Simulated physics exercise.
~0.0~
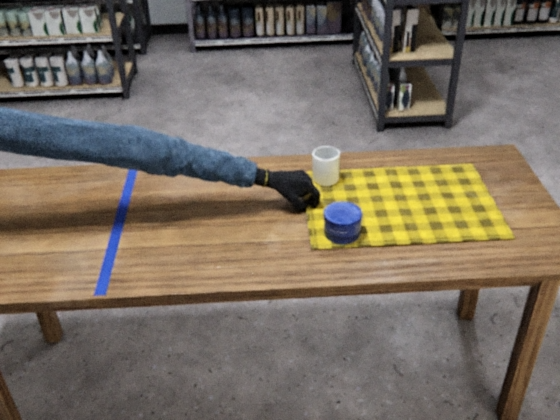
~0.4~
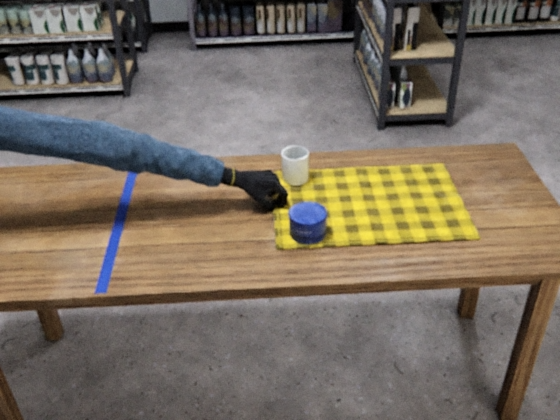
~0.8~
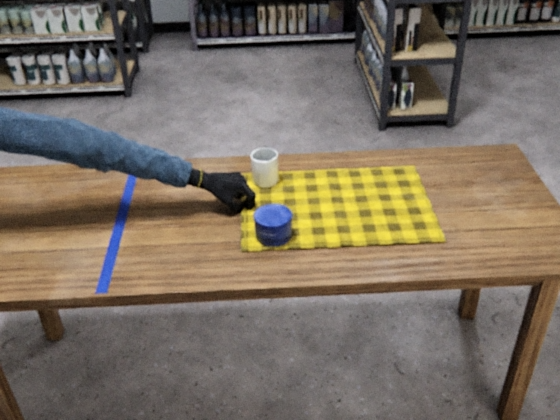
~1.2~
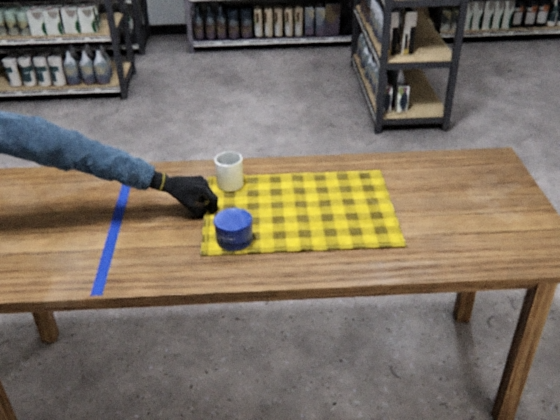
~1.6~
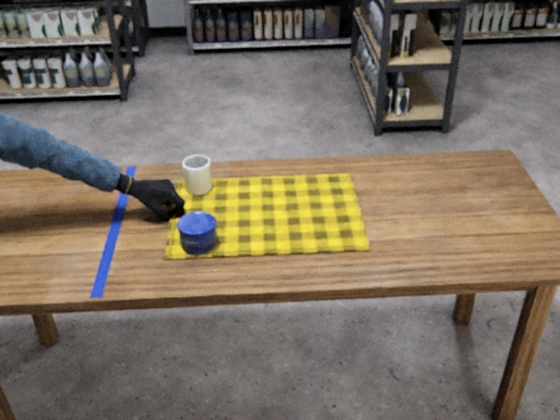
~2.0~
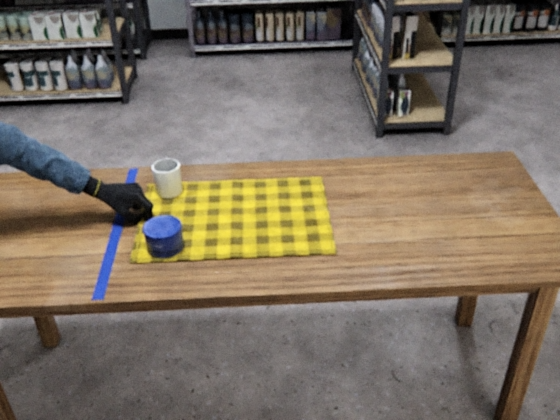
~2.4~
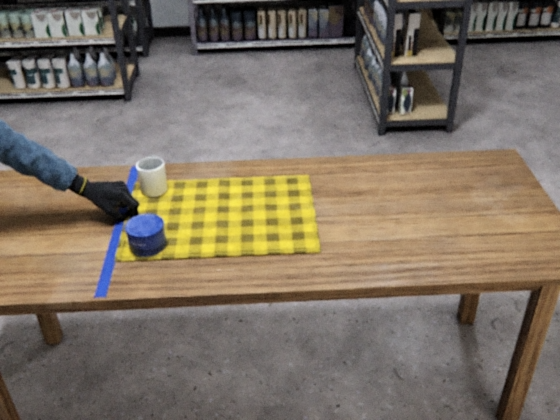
In the video, a gloved hand pulls a yellow checkered place mat leftward across a wooden table, carrying a white mug and a blue tub with it. The mat's edge reaches the blue tape line, with the mug and tub still upright on the cloth.
